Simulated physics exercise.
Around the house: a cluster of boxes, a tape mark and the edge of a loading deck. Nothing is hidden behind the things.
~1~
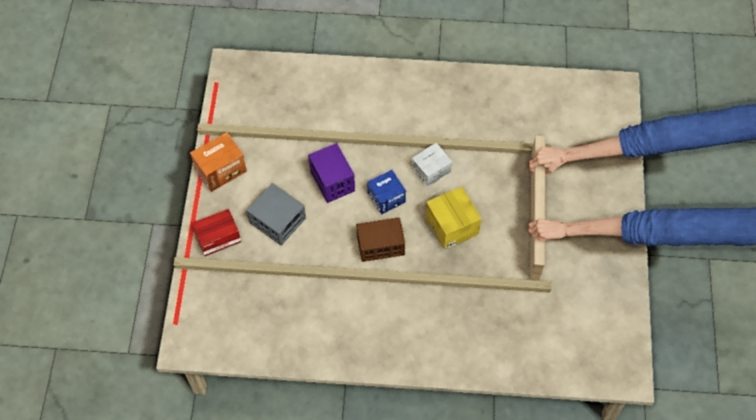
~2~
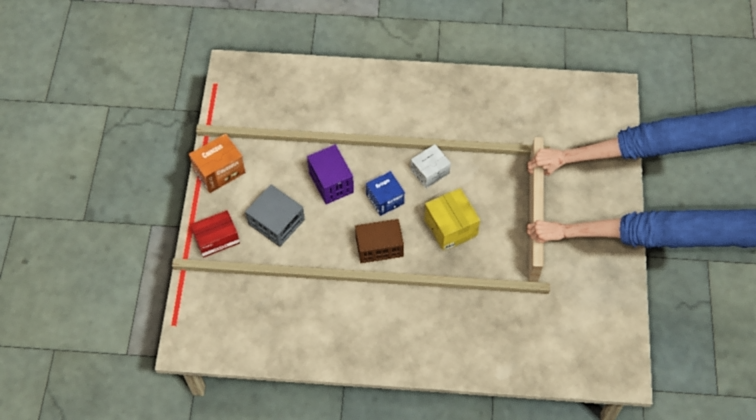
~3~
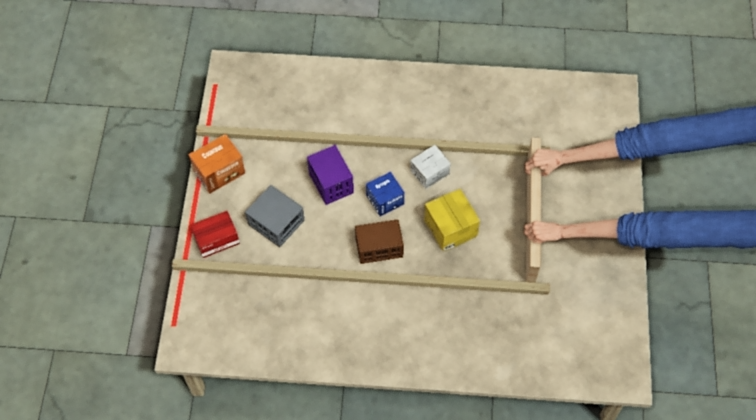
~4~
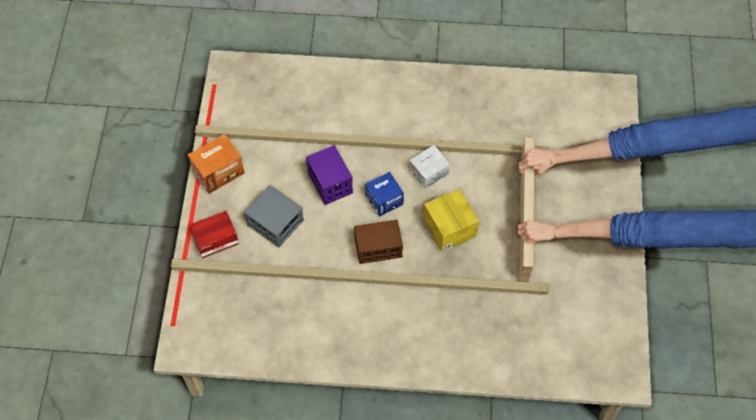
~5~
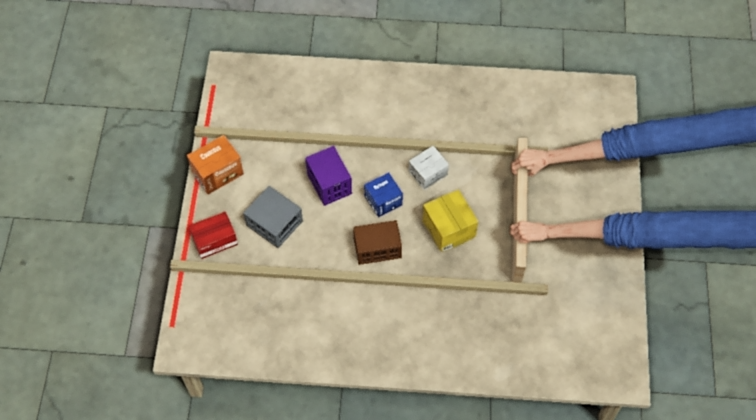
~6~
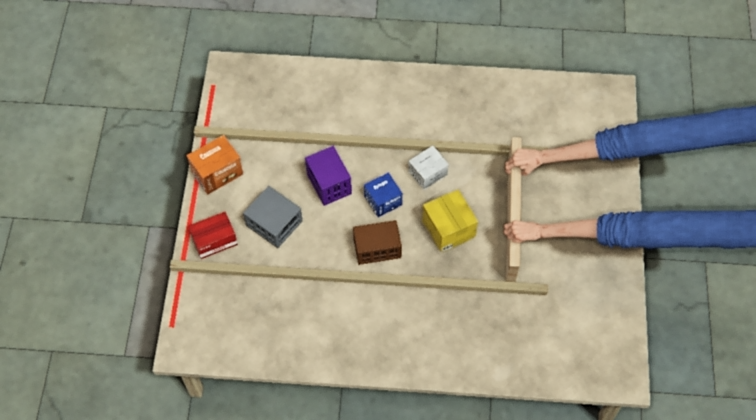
Two hands in blue sleeves reach from the right to grip a short plank across a pale tabletop on grey stone paving, seen from above. Between two long wooden rails lie orange, red, grey, purple, blue, brown, white and yellow boxes, with red tape crossing at the left. The hands slide the plank slowly left toward the boxes, which stay practically still, as does the view.
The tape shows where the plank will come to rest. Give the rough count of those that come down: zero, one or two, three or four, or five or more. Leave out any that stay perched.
Here the number that fall off is five or more.
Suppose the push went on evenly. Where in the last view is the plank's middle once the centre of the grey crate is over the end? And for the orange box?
Its middle is around (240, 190) and around (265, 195).
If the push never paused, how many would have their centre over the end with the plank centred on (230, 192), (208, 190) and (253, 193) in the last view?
Place by place, 4, 5 and 2.
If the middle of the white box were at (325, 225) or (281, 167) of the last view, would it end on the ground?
In turn it comes down; falls.
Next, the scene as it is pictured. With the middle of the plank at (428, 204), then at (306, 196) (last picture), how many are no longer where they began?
4 and 8.
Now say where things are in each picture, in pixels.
In the first picture, orange box (219, 162); red box (217, 233); grey crate (277, 214); plank (537, 208); tape (197, 196).
In the second picture, red box (215, 234); brown crate (379, 241).
In the third picture, grey crate (275, 216); white box (430, 167).
In the fourth picture, orange box (217, 164); yellow box (451, 220).
In the fifth picture, red box (214, 235); plank (520, 210).
In the sixth picture, orange box (216, 165); red box (213, 235); grey crate (273, 217); plank (514, 209); tape (194, 199).
Soon after, none off yet; orange box at rest near (216, 165); red box at rest near (213, 235); grey crate at rest near (273, 217).
After that, none off yet; orange box displaced a little near (208, 160); red box displaced a little near (193, 242); grey crate displaced about its own width near (236, 227).
In the end, the number that fall off is five or more; gone, yellow box, white box, blue box, brown crate, purple crate, grey crate, red box and orange box.
